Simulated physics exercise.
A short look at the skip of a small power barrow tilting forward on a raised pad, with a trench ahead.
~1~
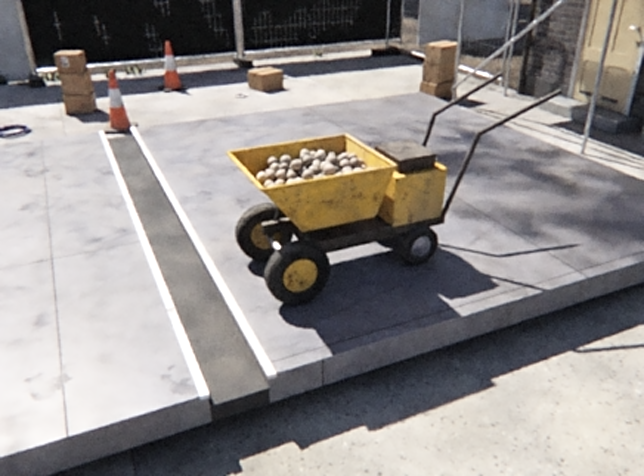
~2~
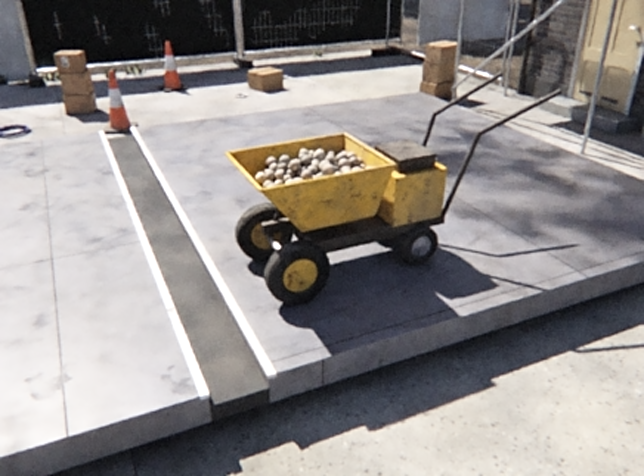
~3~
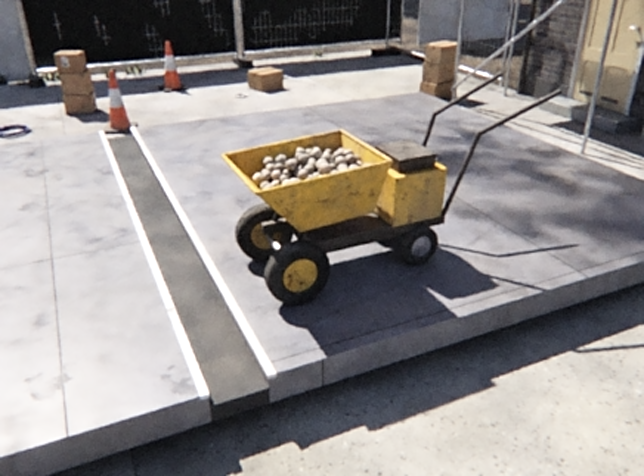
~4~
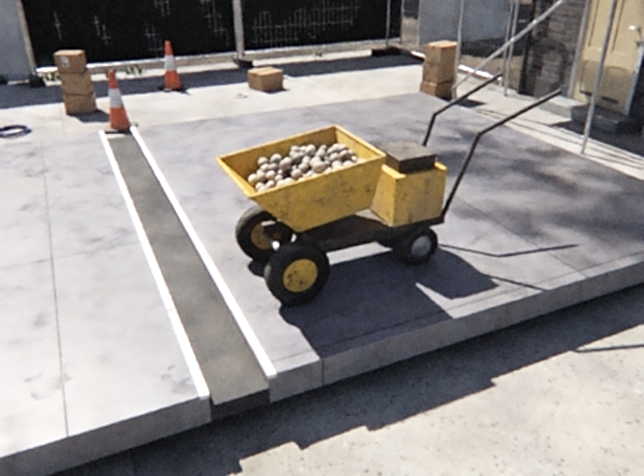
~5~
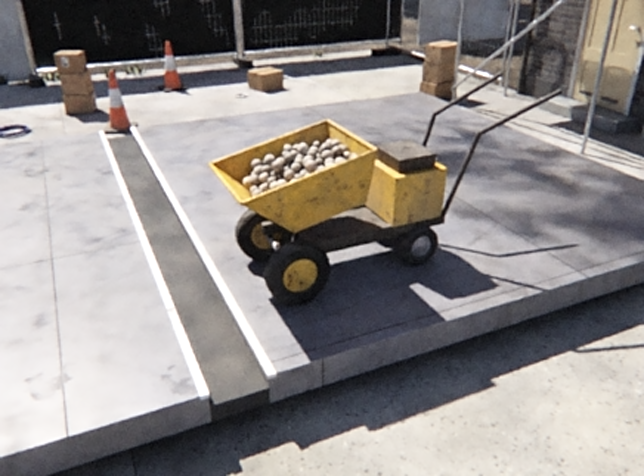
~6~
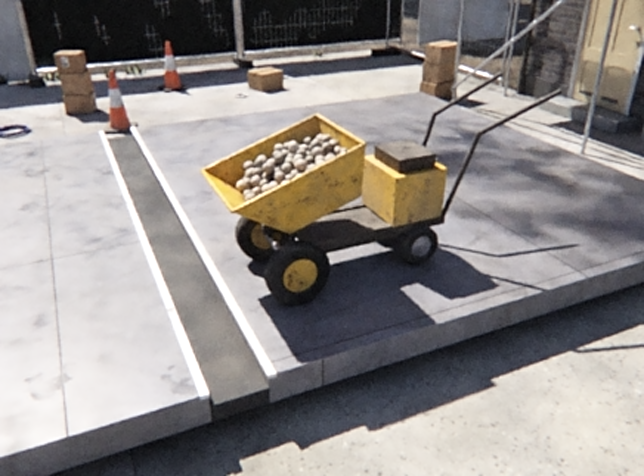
A yellow skip full of rounded stones, mounted on a small wheeled barrow, sat level at first, then gradually tilted forward to the left, toward a shallow trench, while the wheels stayed still.
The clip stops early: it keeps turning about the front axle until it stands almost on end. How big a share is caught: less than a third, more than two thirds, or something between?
Between the edges lies less than a third of the load.
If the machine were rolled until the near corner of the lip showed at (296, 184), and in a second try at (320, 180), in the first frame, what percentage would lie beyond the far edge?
About 20 and 10 per cent.
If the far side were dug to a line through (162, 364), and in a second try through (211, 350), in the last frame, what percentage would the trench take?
In turn 50 and 0 in a hundred.
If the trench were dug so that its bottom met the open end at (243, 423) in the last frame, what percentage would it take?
About 30 per cent.
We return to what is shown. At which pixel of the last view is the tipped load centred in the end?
At about (145, 307).
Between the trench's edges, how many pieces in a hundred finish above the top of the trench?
Some 30 per cent.
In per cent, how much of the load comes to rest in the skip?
Close to 25 per cent.
Soon after the last picture, skip tipped steeply; all in the skip.
A little later, skip tipped right over; about two thirds in the skip; a small part in or heaped over the trench; about a quarter beyond it; a stray few falling.
Later still, skip tipped right over; about a quarter in the skip; a small part in or heaped over the trench; about two thirds beyond it.
At rest, skip tipped right over; about a quarter in the skip; about a quarter in or heaped over the trench; about two thirds beyond it.
